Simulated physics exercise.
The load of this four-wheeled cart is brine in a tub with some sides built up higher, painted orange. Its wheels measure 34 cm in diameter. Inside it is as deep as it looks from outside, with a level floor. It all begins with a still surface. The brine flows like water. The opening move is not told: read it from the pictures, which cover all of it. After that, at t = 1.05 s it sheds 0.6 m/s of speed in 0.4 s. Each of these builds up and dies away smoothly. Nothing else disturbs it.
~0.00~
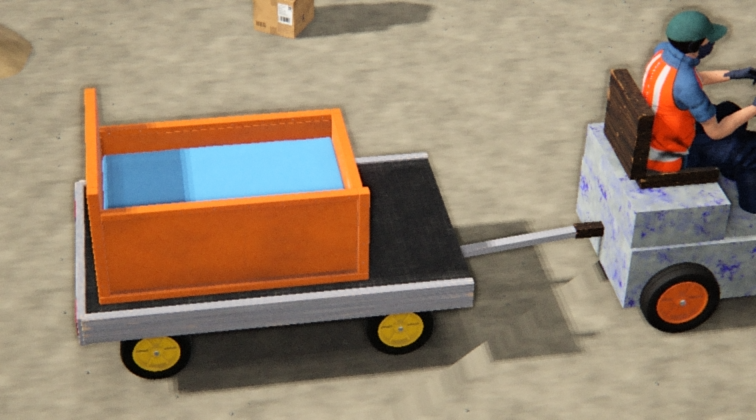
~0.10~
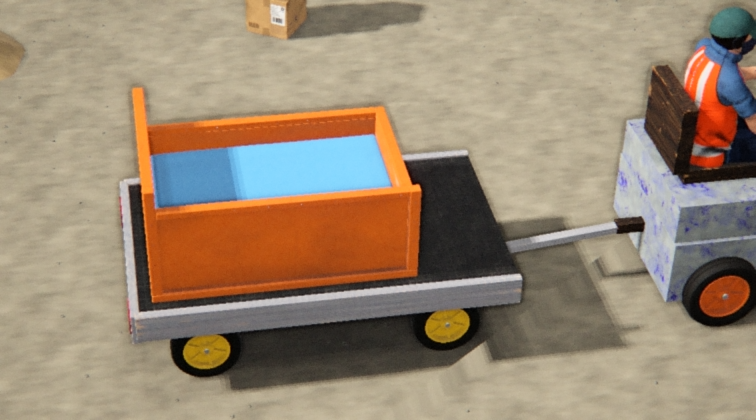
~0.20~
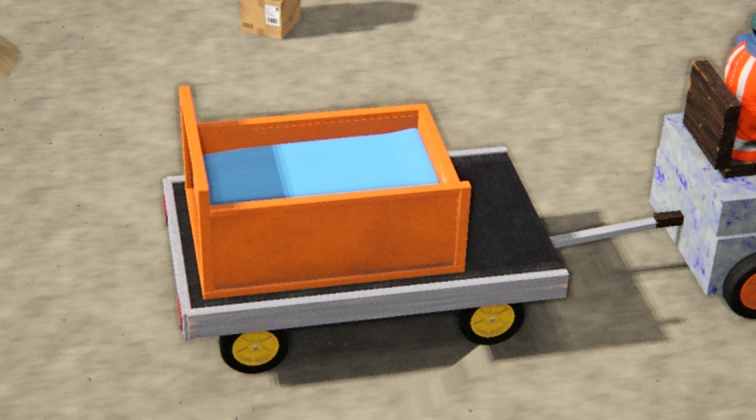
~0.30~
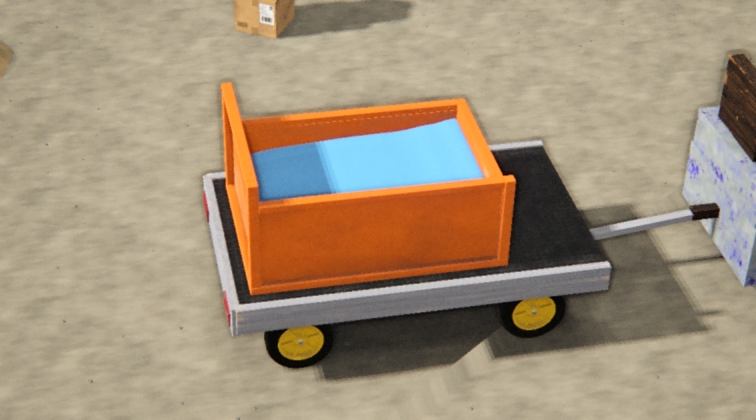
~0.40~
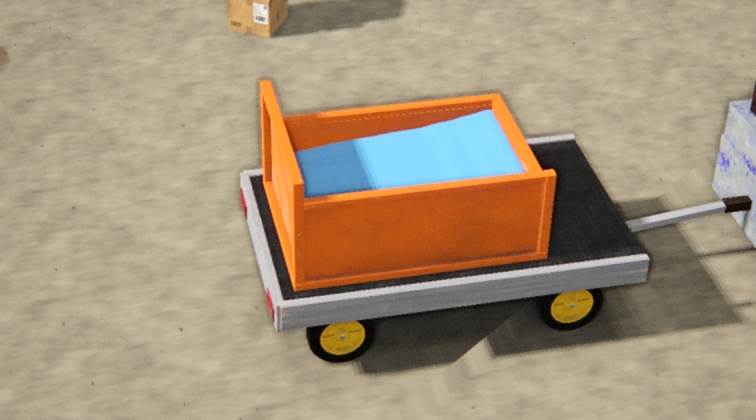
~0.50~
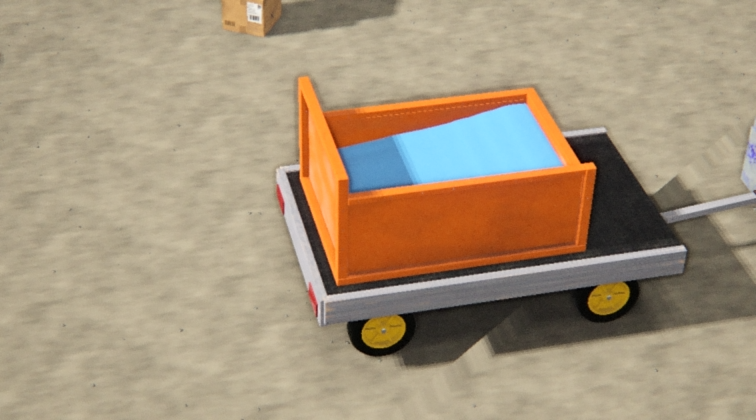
An orange tub of blue liquid rolls right on a towed cart, its surface tilting up toward the front.
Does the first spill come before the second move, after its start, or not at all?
Answer: Never.
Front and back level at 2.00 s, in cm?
Front 30 cm, back 16 cm.
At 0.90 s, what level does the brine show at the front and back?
About 24 cm in front and 20 cm behind.
Then, 0.90 s in, it stands 19 cm high behind and 24 cm in front; all of it is still inside.
Then, 1.40 s in, it stands 23 cm high behind and 25 cm in front; all of it is still inside.
Then, 2.00 s in, it stands 16 cm high behind and 30 cm in front; all of it is still inside.
Then, 4.43 s in, all of it is still inside.
